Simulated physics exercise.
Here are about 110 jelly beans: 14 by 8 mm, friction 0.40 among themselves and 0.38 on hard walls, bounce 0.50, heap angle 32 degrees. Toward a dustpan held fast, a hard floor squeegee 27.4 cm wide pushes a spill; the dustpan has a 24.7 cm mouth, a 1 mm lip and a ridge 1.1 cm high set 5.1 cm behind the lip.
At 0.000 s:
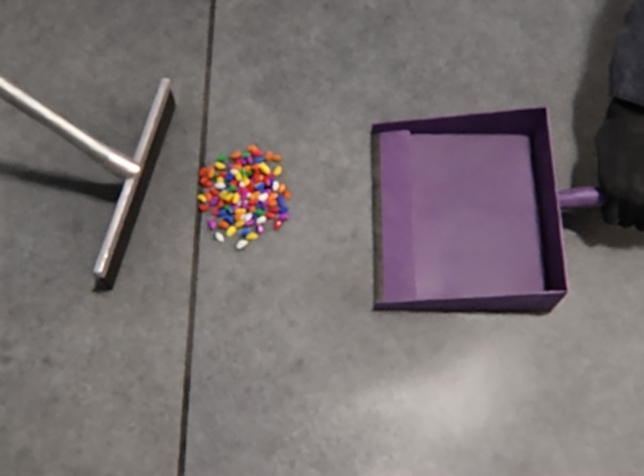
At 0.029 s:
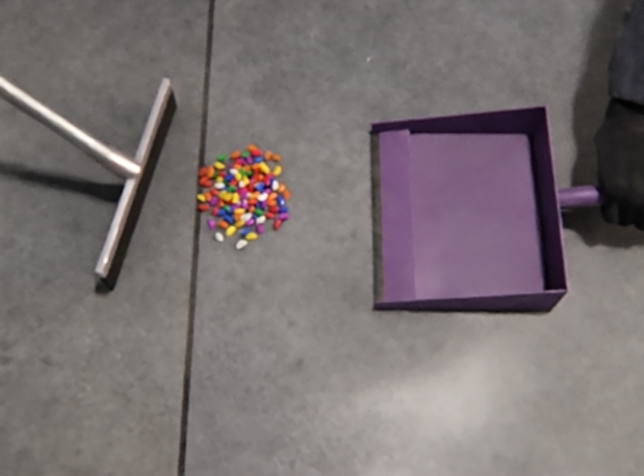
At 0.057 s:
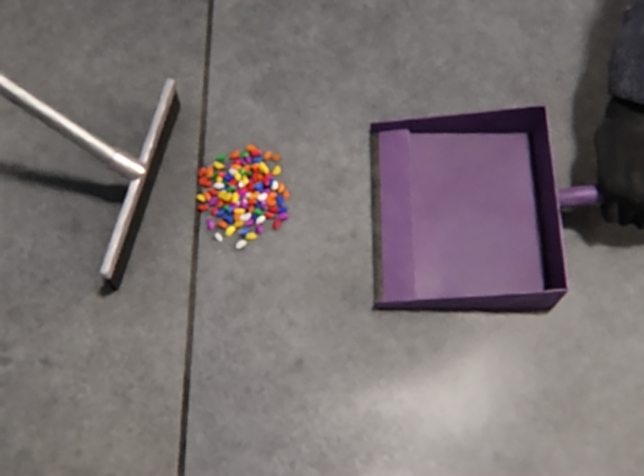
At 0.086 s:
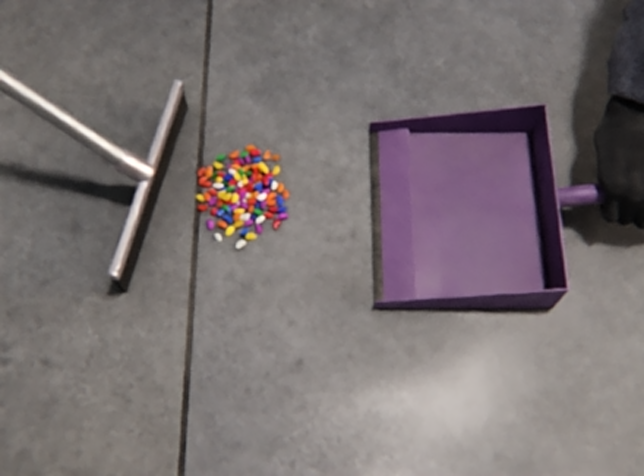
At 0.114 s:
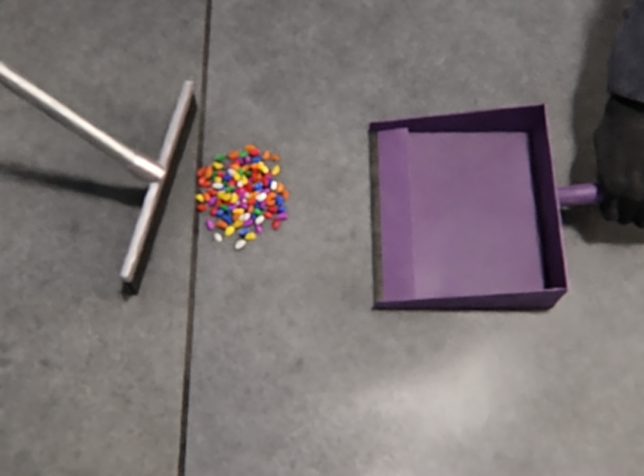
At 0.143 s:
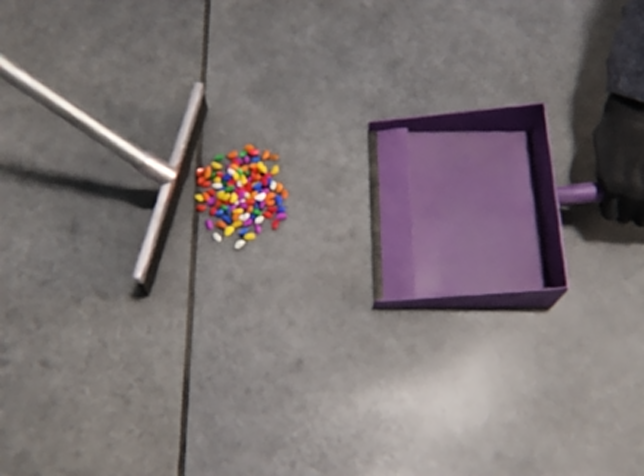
A squeegee on the left slid a short way right across the gray floor, nearing a heap of colorful jelly beans that stayed put, while a gloved hand kept a purple dustpan still opposite.
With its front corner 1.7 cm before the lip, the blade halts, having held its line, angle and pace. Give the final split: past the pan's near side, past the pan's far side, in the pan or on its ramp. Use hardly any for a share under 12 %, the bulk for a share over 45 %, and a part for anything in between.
Near side: Hardly any, far side: Hardly any, pan: A part.
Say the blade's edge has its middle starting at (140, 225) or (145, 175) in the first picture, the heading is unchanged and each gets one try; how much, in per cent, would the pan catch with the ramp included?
Estimates: 30 percent and 15 percent.
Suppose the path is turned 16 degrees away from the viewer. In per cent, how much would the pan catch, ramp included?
Estimate: 10 % in pan or on ramp.
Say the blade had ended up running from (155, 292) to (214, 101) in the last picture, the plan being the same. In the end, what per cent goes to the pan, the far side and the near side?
Pan 40, far 0, near 5.
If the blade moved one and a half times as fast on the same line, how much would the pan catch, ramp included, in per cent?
In that case some 35 per cent.
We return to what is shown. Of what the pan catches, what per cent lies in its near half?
I'd put it at around 20 per cent.
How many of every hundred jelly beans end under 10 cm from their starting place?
I'd estimate roughly 0 per cent.
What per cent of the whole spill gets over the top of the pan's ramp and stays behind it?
About 0 %.
After 0.34 s, middle of the blade 15 cm from the lip; 0 % over the lip, far side 0 %, near side 0 %.
After 0.47 s, middle of the blade 8 cm from the lip; 0 % over the lip, far side 0 %, near side 0 %.
Then, at 0.73 s, middle of the blade 5 cm from the lip; 20 % over the lip, far side 0 %, near side 0 %.
At rest (1.4 s), near side 0 %, far side 0 %, pan 15 %, in front of the lip or behind the blade 80 %.
